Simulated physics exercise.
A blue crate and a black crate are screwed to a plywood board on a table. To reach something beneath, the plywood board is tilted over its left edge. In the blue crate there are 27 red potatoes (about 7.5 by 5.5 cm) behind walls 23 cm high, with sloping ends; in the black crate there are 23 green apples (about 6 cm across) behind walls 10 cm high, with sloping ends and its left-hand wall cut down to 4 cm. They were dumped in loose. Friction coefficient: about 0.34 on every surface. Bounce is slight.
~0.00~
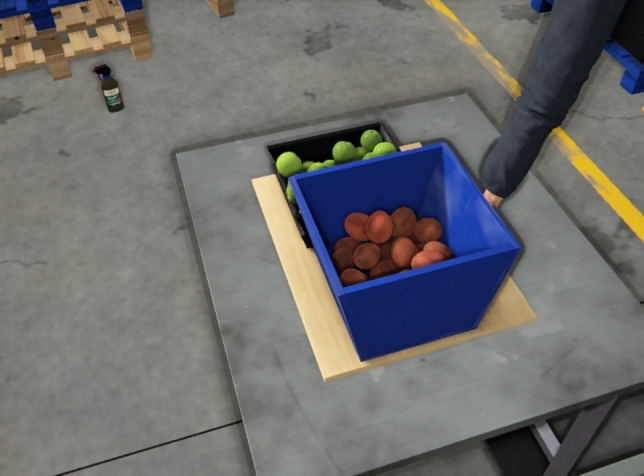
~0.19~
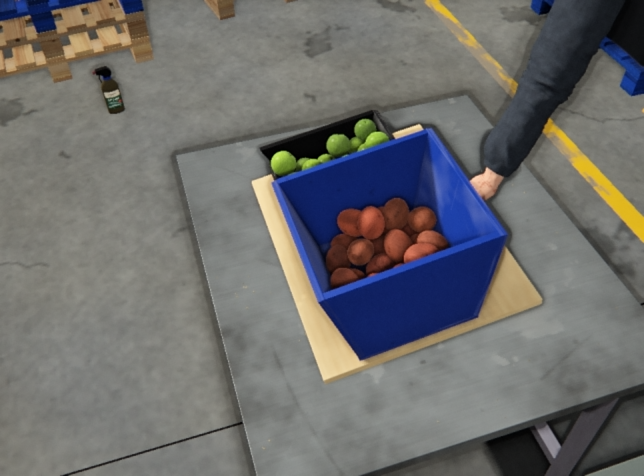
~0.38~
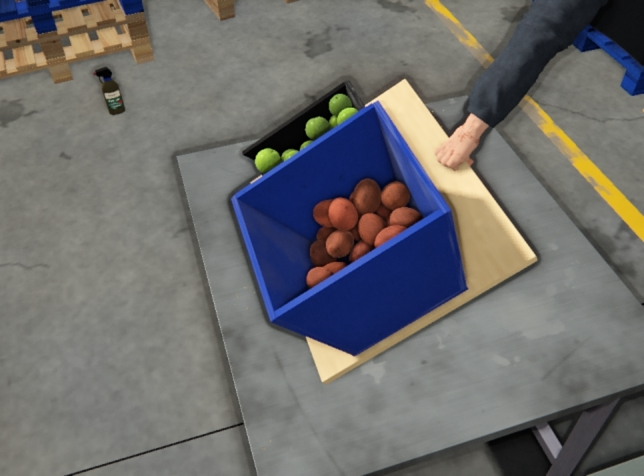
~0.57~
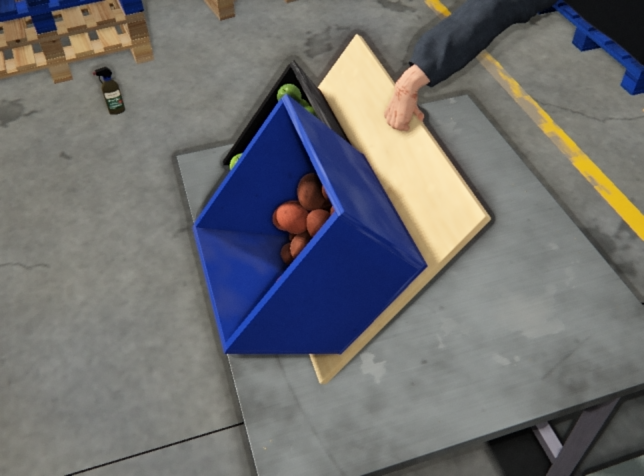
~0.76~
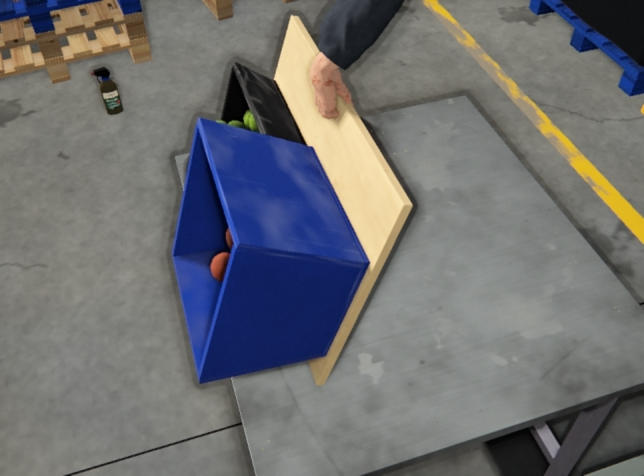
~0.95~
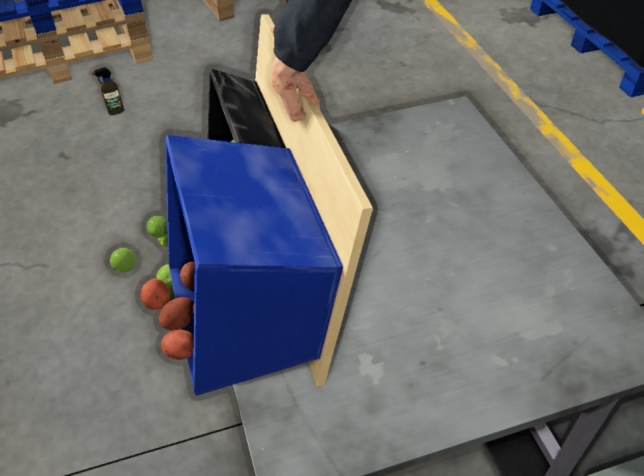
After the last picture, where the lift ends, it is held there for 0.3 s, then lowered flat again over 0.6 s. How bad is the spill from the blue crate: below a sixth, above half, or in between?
From a sixth to a half of the red potatoes leave the blue crate.
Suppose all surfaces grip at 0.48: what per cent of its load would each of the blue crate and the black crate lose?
In that case blue crate 40, black crate 100 per cent.
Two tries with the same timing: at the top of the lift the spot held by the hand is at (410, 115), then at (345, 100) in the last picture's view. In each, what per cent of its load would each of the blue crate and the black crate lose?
Blue crate 0 then 0, black crate 30 then 80 per cent.
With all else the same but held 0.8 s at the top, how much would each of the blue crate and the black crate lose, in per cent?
Then blue crate 30, black crate 100 per cent.
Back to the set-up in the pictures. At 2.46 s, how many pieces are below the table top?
Roughly 25.
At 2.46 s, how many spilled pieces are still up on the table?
About 6.
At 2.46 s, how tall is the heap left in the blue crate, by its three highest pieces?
Roughly 12 cm high.
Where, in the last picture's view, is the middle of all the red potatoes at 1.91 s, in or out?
Near (347, 282).
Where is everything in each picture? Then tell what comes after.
In the first frame (we follow the rim corner now nearest the camera, unless another is named), blue crate at (344, 291); black crate (by its farthest rim corner) at (380, 124); tilt 0°; nothing out yet.
The second frame shows blue crate at (324, 296); black crate at (373, 111); tilt 8°.
The third frame shows blue crate at (275, 315); tilt 28°.
The fourth frame shows blue crate at (226, 347); tilt 52°.
The fifth frame shows blue crate at (199, 377); tilt 72°; 3 out.
The sixth frame shows blue crate at (194, 390); tilt 80°; 13 out.
After 1.19 s, tilt 80°; 7 of 27 out of the blue crate and 16 of 23 out of the black crate.
After 1.49 s, tilt 52°; 9 of 27 out of the blue crate and 23 of 23 out of the black crate.
After 1.91 s, tilt 0°; 9 of 27 out of the blue crate and 23 of 23 out of the black crate.
Outcome (at 2.46 s), 9 of 27 out of the blue crate and 23 of 23 out of the black crate. Asked share, 9 of 27, 33 per cent.
